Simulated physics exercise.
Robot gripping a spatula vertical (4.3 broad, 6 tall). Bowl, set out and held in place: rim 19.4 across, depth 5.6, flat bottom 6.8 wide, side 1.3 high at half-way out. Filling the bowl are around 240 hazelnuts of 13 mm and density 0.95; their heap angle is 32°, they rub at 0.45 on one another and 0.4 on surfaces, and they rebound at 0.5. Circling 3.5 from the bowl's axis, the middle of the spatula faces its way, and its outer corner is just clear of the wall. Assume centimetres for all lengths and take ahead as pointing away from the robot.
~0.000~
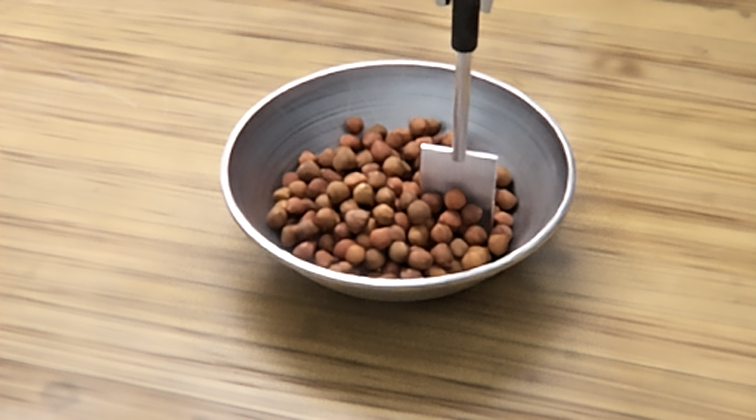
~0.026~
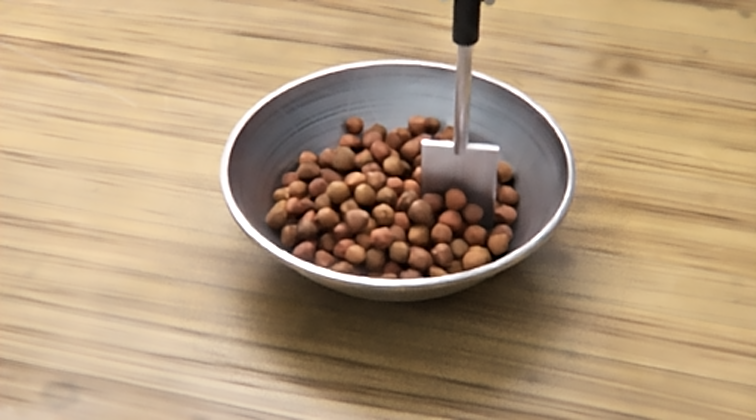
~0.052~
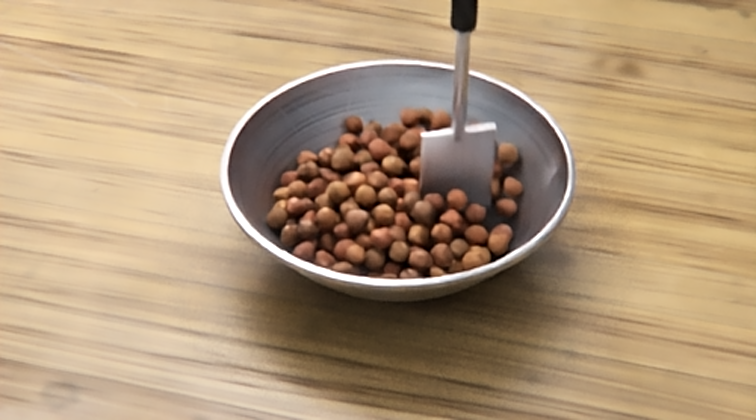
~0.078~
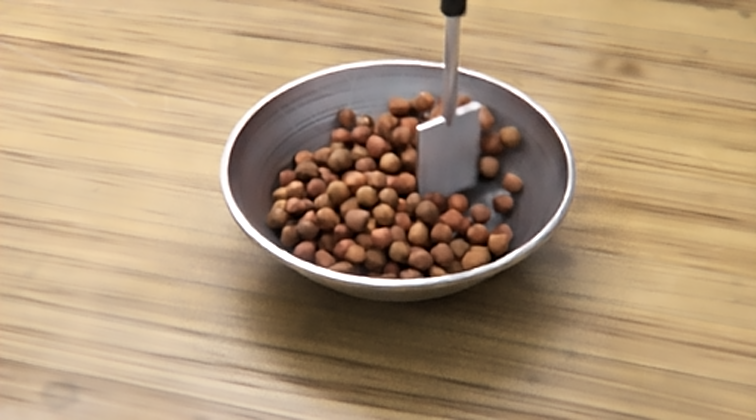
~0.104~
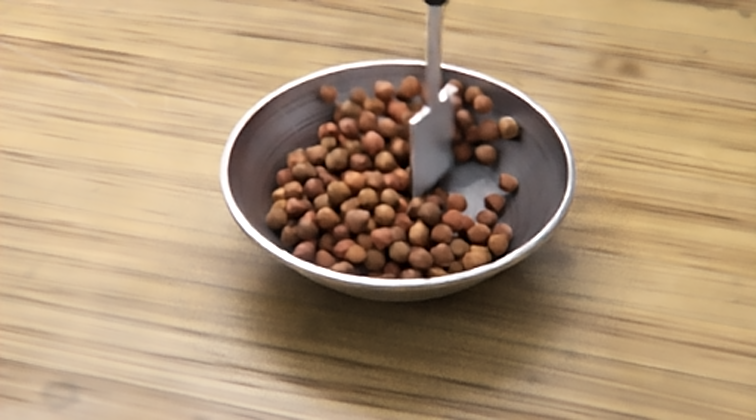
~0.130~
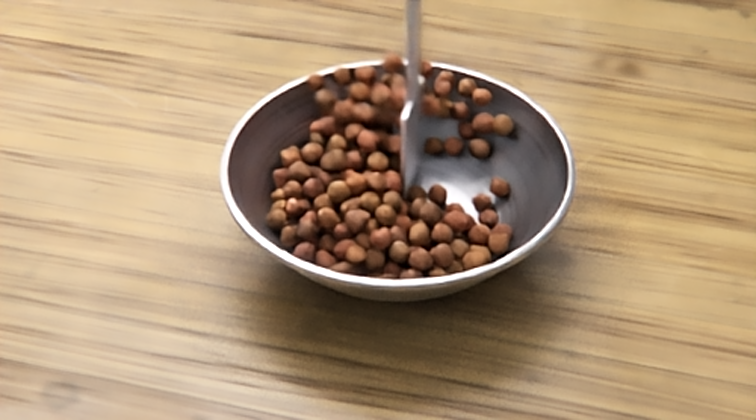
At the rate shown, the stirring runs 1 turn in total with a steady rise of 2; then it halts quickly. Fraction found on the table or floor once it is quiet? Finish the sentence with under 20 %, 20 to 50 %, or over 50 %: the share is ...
The share is under 20 %.
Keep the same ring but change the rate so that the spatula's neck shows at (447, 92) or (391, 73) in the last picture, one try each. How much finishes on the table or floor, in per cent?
Roughly 0 and 25 percent, in that order.
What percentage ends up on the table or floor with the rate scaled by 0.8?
10 %.
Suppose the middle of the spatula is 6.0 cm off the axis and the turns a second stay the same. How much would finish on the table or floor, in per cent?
That would give close to 0 per cent.
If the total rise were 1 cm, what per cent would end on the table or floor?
Near 20 in a hundred.
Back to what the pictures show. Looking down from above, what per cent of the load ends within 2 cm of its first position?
Roughly 10 percent.
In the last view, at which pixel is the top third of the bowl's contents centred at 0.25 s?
The upper third is centred close to (298, 180).
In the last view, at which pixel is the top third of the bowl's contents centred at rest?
About (446, 193).
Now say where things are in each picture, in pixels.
Spatula neck at (460, 130), 0° round; upper third of the load around (381, 195), from x 275 to 505, top at y 125; 235 in the bowl, in the first picture.
Spatula neck at (461, 123), 7° round; upper third of the load around (381, 193), from x 275 to 510, top at y 125, in the second picture.
Spatula neck at (460, 109), 26° round; upper third of the load around (388, 182), from x 275 to 510, top at y 115, in the third picture.
Spatula neck at (450, 94), 48° round; upper third of the load around (388, 171), from x 275 to 510, top at y 100, in the fourth picture.
Spatula neck at (433, 83), 70° round; upper third of the load around (375, 145), from x 275 to 510, top at y 85, in the fifth picture.
Spatula neck at (412, 76), 91° round; upper third of the load around (371, 130), from x 275 to 505, top at y 65; 235 in the bowl, in the sixth picture.
After 0.25 s, 192° round, highest piece 8 above the table; 223 in the bowl, 1 on the table or floor, 11 in flight or on the tool.
After 0.37 s, 293° round, highest piece 8 above the table; 214 in the bowl, 16 on the table or floor, 5 in flight or on the tool.
After 0.63 s, 0° round, highest piece 5 above the table; 211 in the bowl, 24 on the table or floor.
After 1.33 s, 0° round, highest piece 5 above the table; 211 in the bowl, 24 on the table or floor.
At rest, 211 in the bowl, 24 on the table or floor. That is 10 % on the table or floor.
